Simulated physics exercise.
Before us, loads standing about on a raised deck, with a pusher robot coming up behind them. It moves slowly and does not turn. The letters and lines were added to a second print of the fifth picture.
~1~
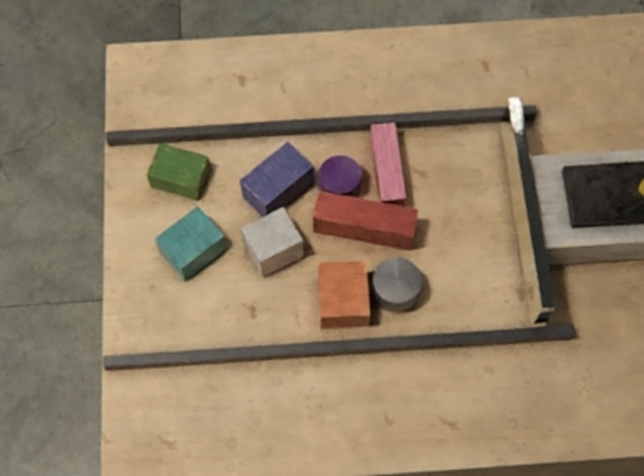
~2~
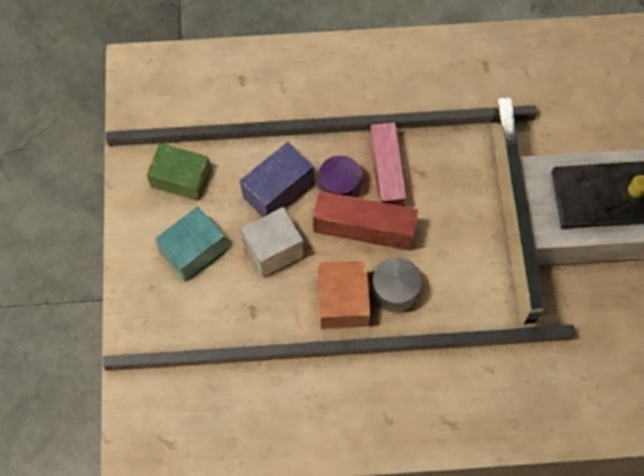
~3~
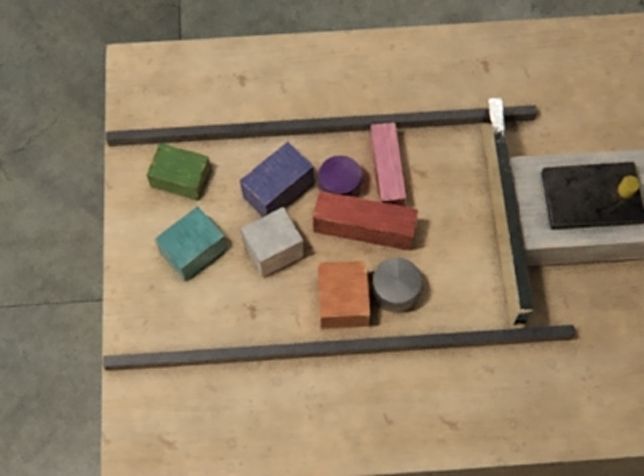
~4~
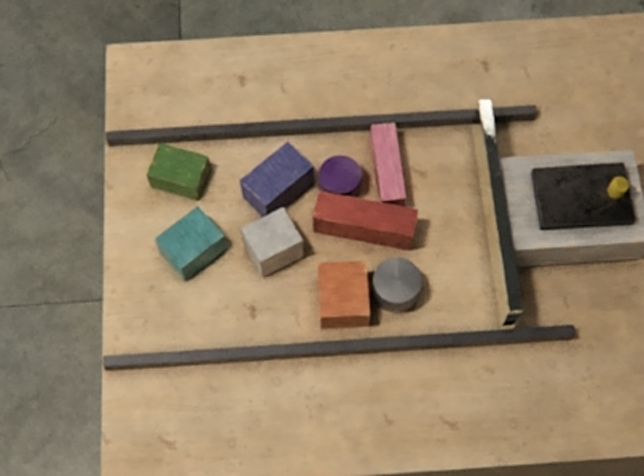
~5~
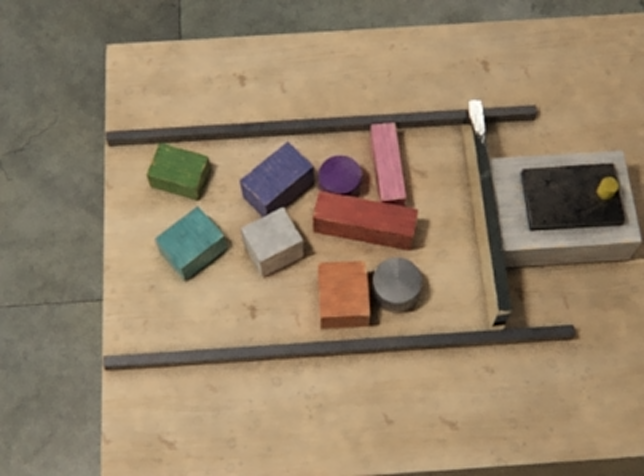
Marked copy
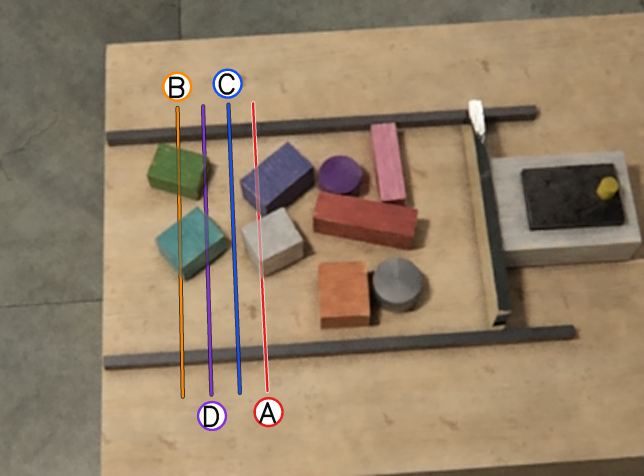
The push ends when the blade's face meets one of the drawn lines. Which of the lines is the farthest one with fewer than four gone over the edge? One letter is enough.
It can go as far as B.
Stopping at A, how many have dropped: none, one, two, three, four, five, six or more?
By then, none.
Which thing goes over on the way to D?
It is the green crate.
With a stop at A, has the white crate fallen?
By then, no.
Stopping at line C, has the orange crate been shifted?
By then, yes.
On the marked copy, A at (260, 239); B at (180, 244); C at (234, 240); D at (207, 242).
Taking B. A third of the way, robot (455, 203); white crate (260, 248); blue crate (266, 180).
Two thirds of the way, robot (344, 210); green crate (140, 163); turquoise crate (158, 245).
When it is over, robot (257, 216); turquoise crate over the edge; green crate over the edge; two fallen.
As for the rest, A is within the limit but short; C is within the limit but short; D is within the limit but short.
